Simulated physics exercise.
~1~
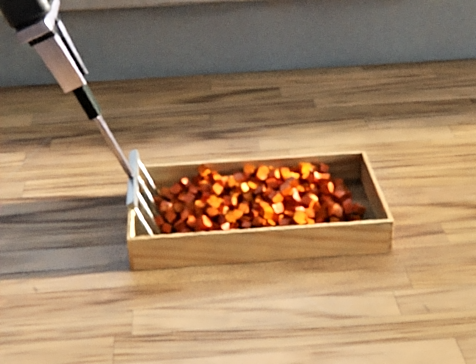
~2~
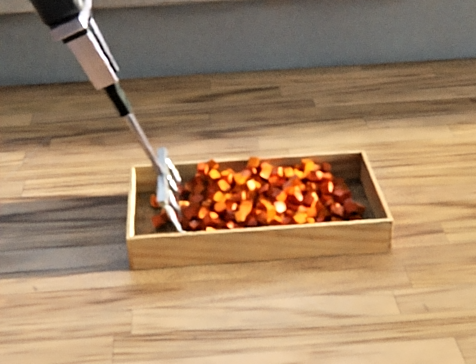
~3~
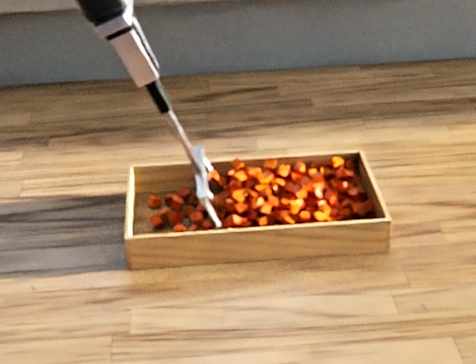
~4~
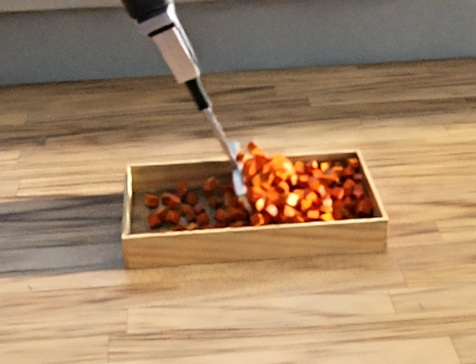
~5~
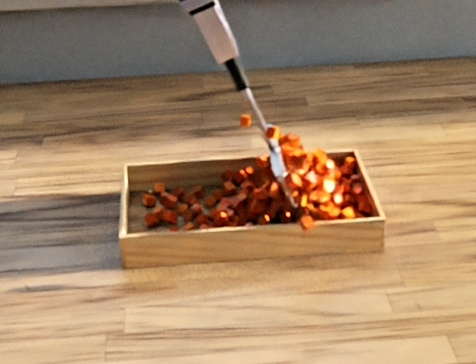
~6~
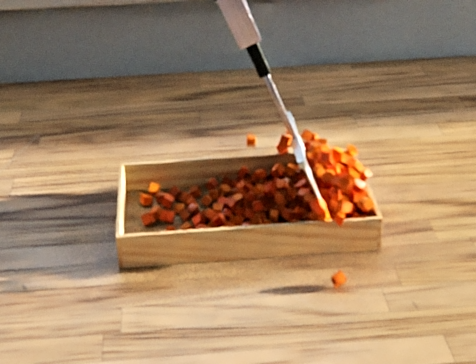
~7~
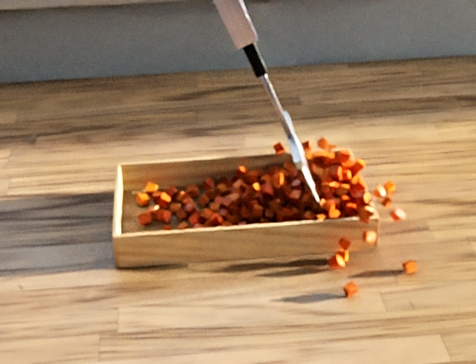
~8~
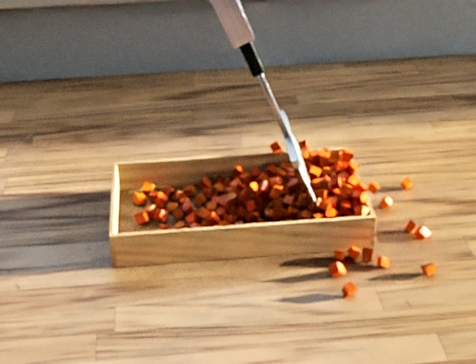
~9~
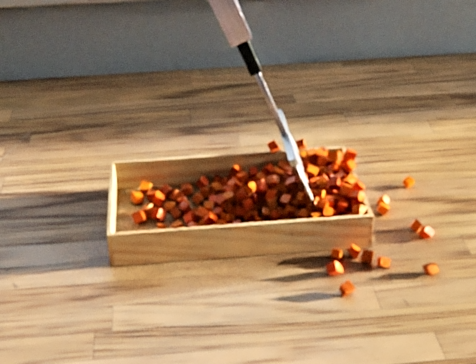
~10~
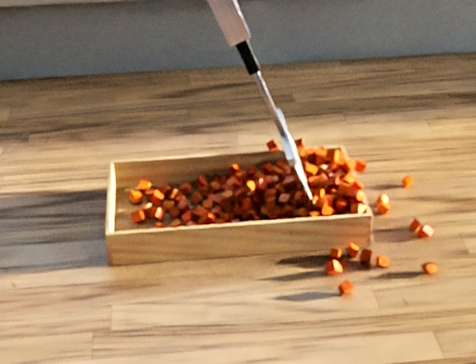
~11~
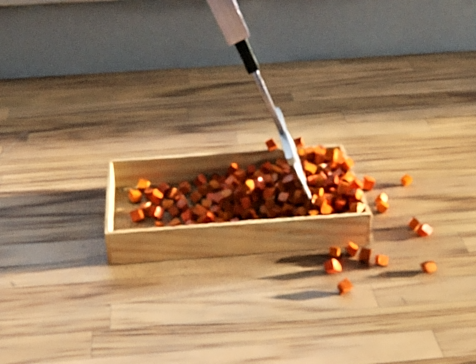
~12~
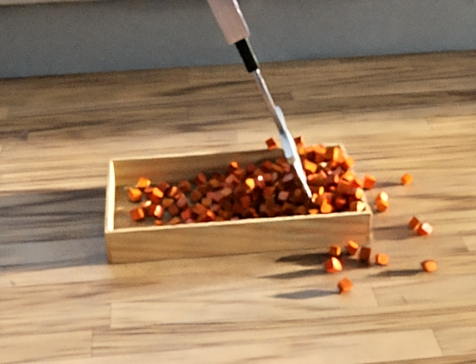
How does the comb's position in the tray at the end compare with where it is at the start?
The comb starts at the left end of the tray and ends toward the right end, resting among the heaped dice.
